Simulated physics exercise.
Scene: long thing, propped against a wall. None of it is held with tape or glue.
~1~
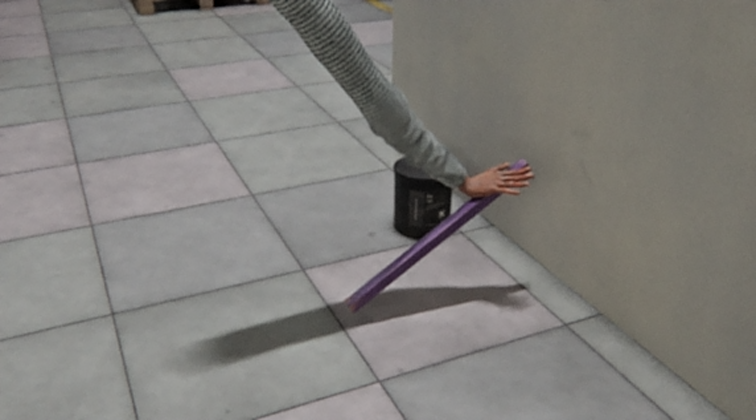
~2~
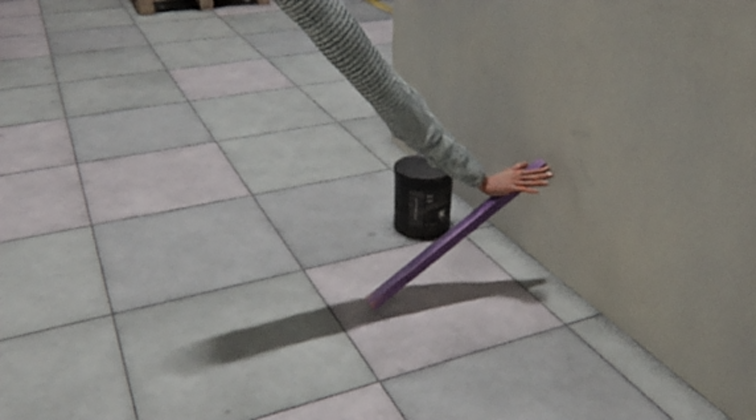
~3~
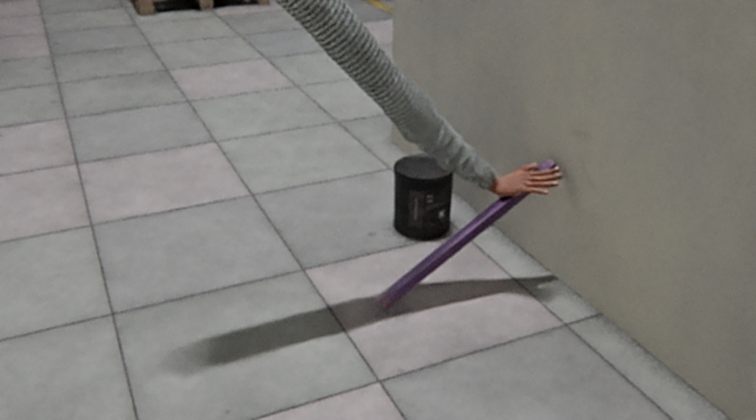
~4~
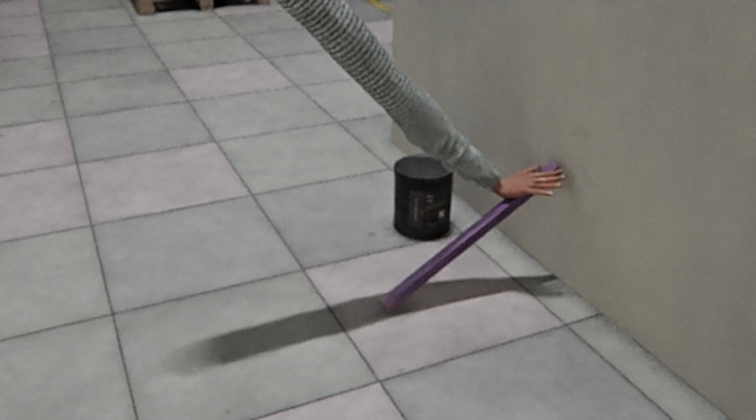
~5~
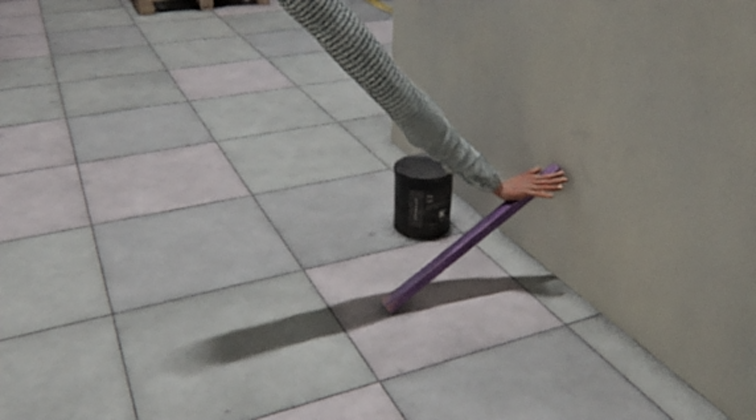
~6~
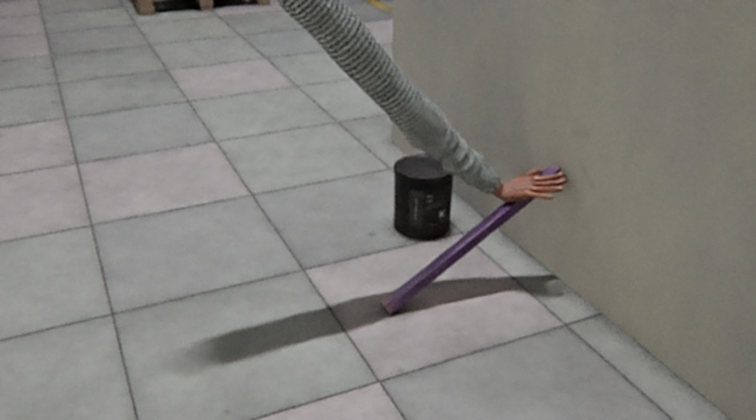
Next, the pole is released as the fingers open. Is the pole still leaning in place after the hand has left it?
No, goes down.
Then, 0.30 s on from there, purple pole leaning 16° more than when let go near (463, 264).
Then, 0.40 s on from there, purple pole leaning 31° more than when let go near (454, 290).
Then, 0.50 s on from there, purple pole leaning 30° more than when let go near (454, 286).
In the end, moved from the start, purple pole; black pail unmoved. At the end, from the last picture's camera, purple pole near (454, 290). The pole gives way.
